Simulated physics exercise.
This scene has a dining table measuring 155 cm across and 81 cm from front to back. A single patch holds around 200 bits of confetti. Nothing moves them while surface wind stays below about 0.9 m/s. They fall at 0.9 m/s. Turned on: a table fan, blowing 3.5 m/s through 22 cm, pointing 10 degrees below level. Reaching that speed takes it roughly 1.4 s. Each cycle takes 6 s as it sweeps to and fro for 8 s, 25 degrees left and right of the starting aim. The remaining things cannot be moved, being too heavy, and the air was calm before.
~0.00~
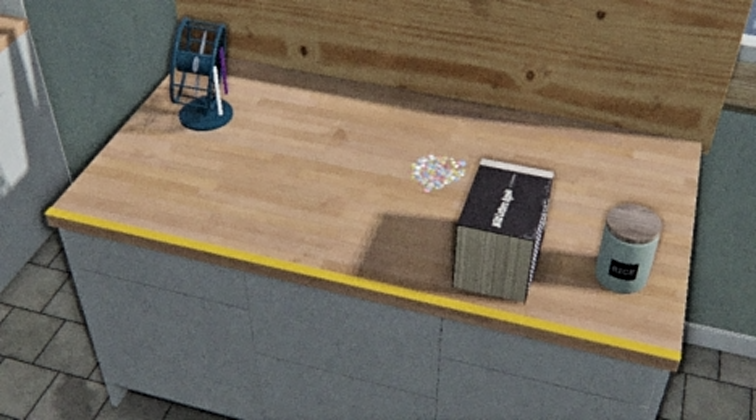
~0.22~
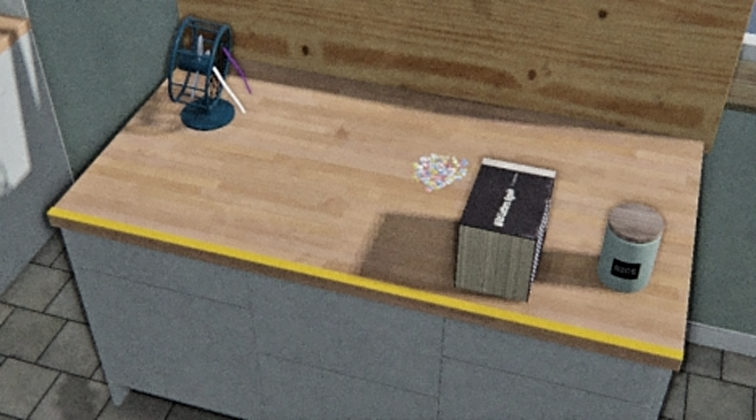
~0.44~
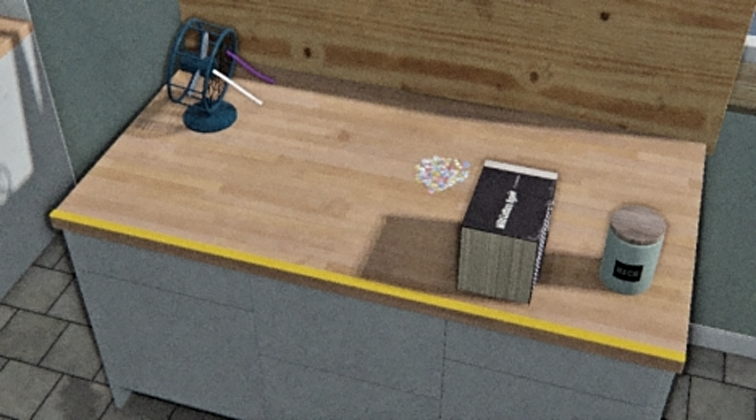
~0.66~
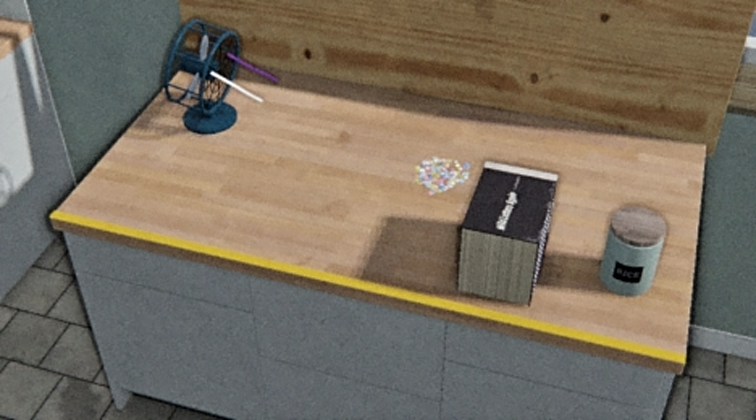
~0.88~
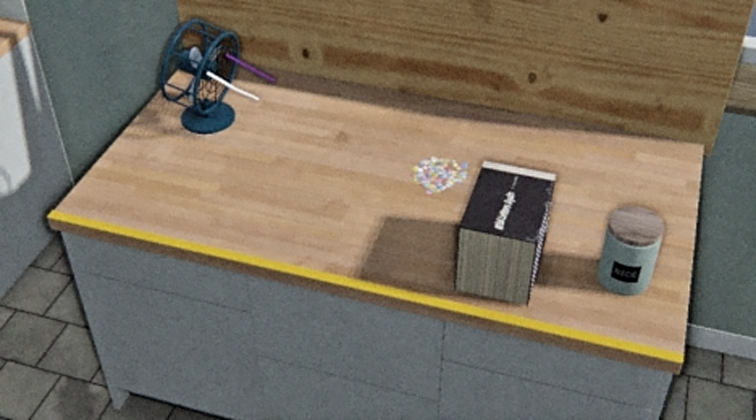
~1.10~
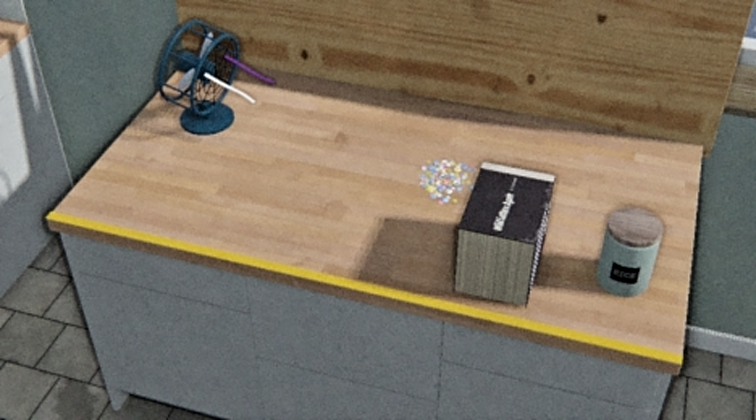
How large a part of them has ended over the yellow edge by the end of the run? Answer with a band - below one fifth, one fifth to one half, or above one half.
The band is below one fifth.
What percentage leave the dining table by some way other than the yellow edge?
I would say close to 100 %.
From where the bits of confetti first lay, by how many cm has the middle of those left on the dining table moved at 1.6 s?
Roughly 60 cm.
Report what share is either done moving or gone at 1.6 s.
I reckon around 0 per cent.
After 1.6 s, 2 % are over the yellow edge; the middle of those left on the top is near (670, 240); 0 % are gone or lie where they will stay.
After 2.6 s, 2 % are over the yellow edge; 97 % are gone or lie where they will stay.
After 4.4 s, 2 % are over the yellow edge; 100 % are gone or lie where they will stay.
After 8.0 s, at the end, 2 % are over the yellow edge.
